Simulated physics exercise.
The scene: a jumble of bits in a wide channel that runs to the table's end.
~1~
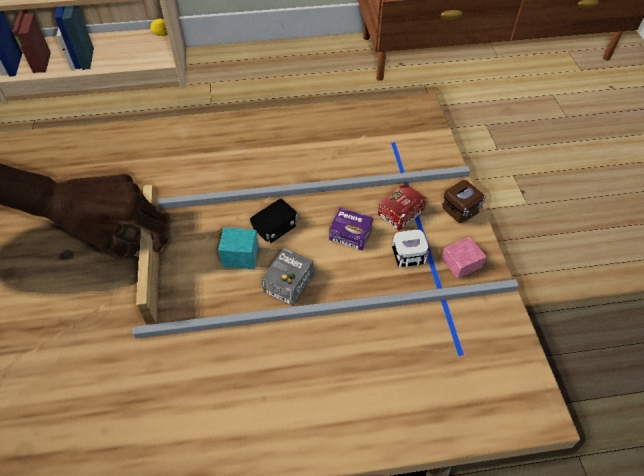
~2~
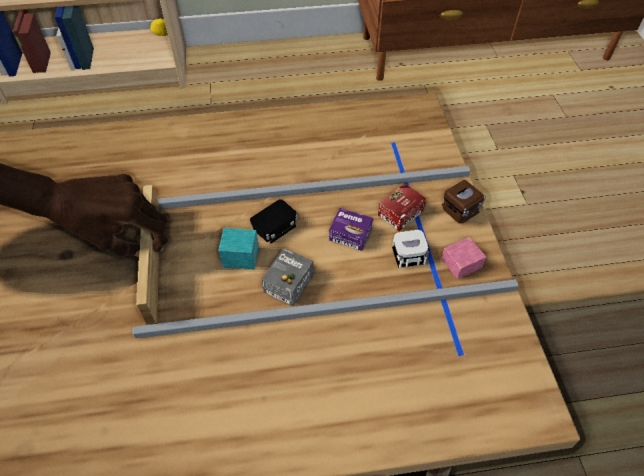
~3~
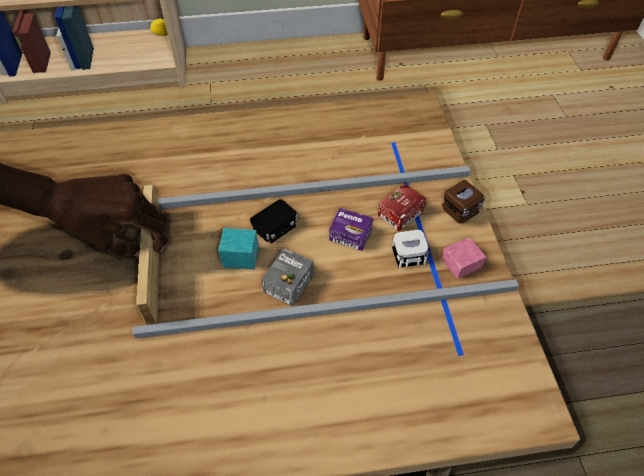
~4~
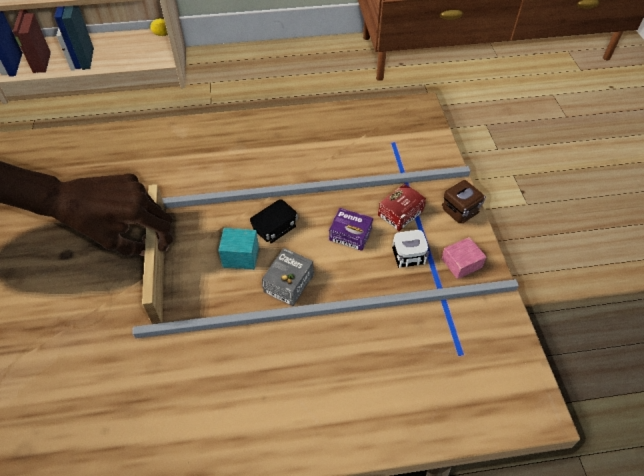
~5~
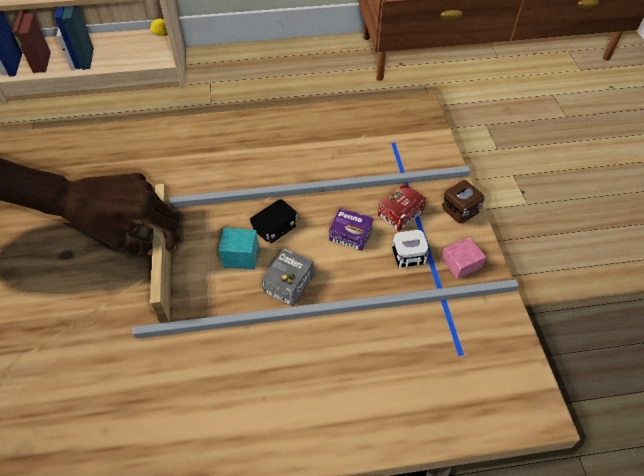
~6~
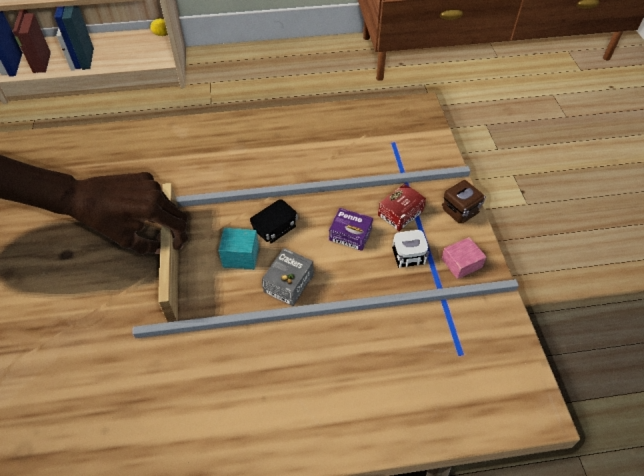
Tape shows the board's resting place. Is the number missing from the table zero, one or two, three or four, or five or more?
The push is going to clear one or two off the end.
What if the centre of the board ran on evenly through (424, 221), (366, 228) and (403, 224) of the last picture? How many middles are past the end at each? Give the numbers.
Result per place: 1; 0; 0.
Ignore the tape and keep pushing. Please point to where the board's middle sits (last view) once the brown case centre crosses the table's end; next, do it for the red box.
The middle is at (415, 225) when it's the brown case, and at (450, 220) when it's the red box.
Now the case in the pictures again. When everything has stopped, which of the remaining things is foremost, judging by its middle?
It would be the pink block, I'd say.
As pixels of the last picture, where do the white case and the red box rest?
First object about (476, 235); second object about (450, 186).
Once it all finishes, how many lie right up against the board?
The count in contact is 3.
Soon after, none off yet; brown case at rest near (462, 202); pink block at rest near (464, 258); red box at rest near (402, 207).
At rest, the number that fall off is one or two; fallen, brown case.
